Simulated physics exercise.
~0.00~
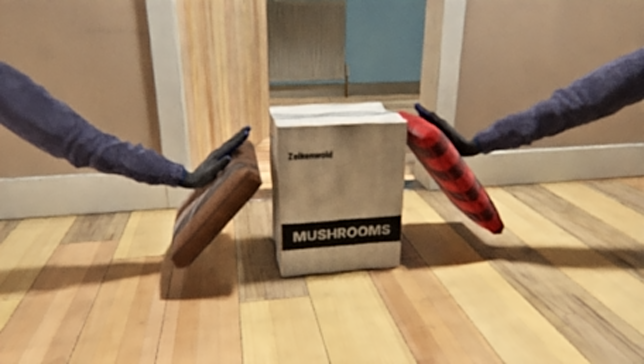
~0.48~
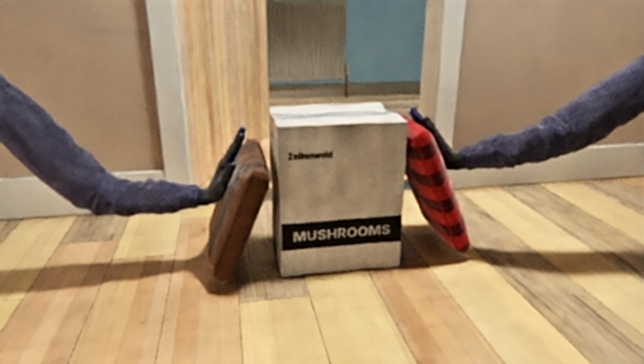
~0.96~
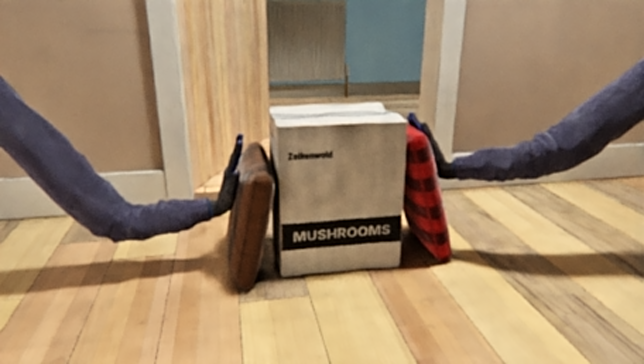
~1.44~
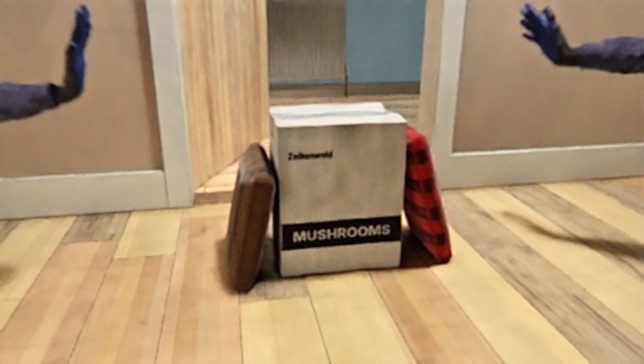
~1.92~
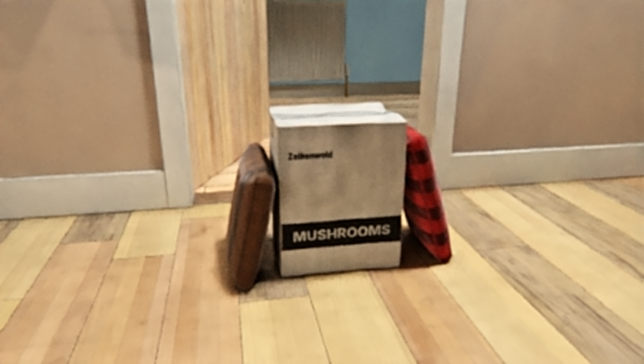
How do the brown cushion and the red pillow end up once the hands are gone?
The brown cushion holds its lean against the left side of the box, and the red pillow stays propped against the right side.
